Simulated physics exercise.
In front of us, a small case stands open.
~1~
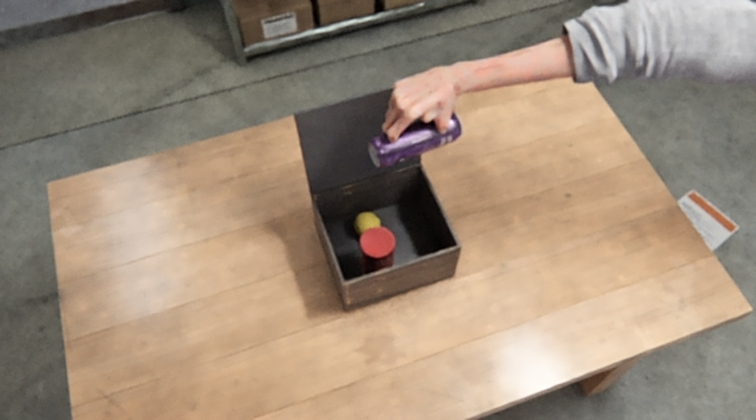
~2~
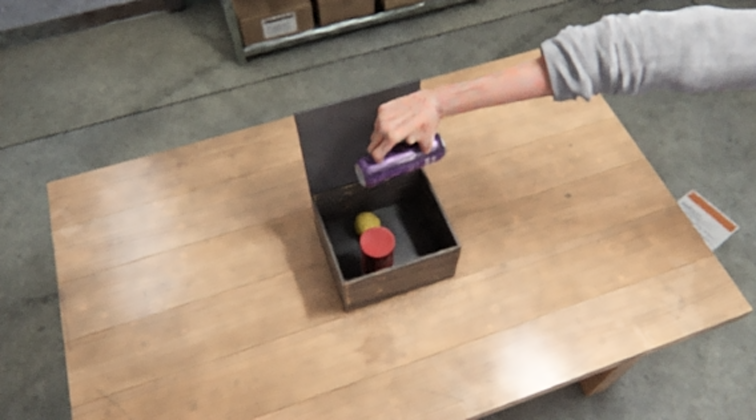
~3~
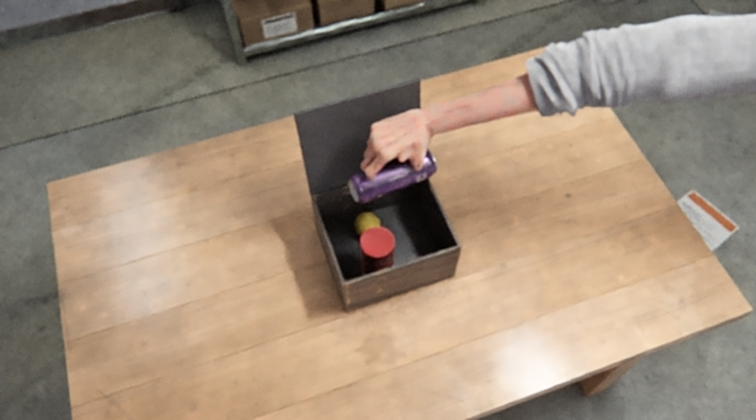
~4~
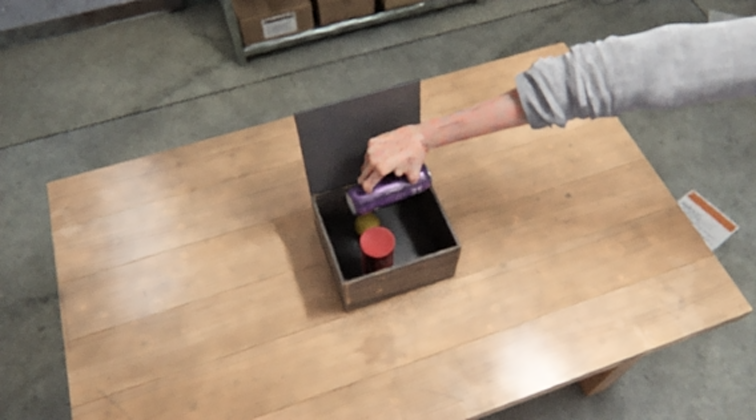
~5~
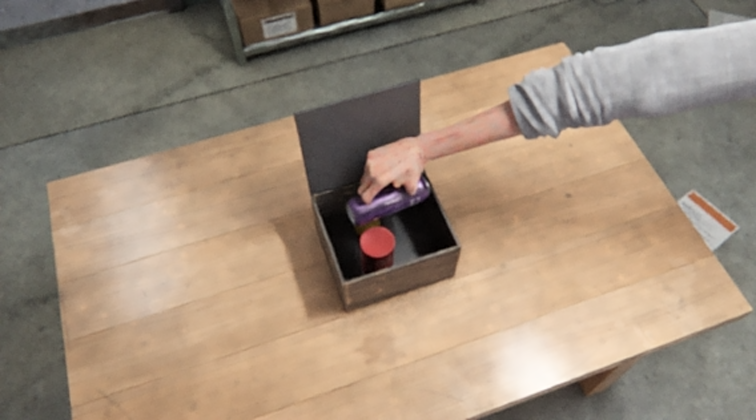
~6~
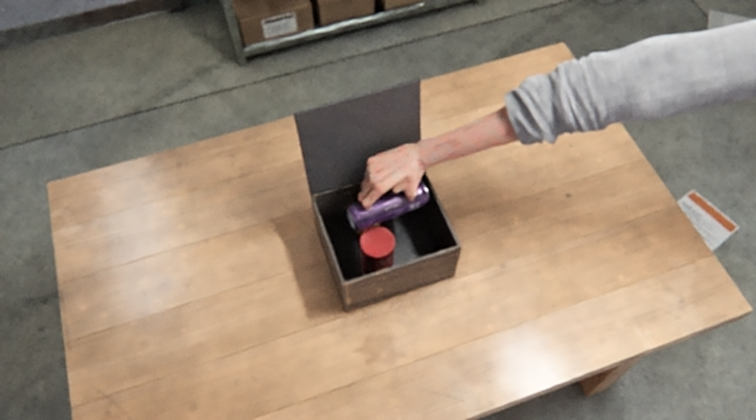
A hand lowers a purple can into a small open case beside a red-topped container.
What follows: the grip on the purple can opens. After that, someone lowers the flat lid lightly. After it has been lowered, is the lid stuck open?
No.
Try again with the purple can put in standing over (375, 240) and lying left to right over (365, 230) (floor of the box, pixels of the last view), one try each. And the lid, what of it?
Packed the first way the lid lowers fully; packed the second way it lowers fully.
Then, 0.50 s on from there, purple can shifted well along near (387, 228); yellow lemon shifted a little.
Then, 1.60 s on from there, lid 57° above the rim; purple can shifted well along near (386, 231); yellow lemon shifted a little.
Then, 1.90 s on from there, lid 20° above the rim; purple can shifted well along near (386, 231); yellow lemon shifted a little.
In the end, lid shut; moved from the start, purple can; the other 2 unmoved. At the end, from the last picture's camera, purple can near (386, 231).
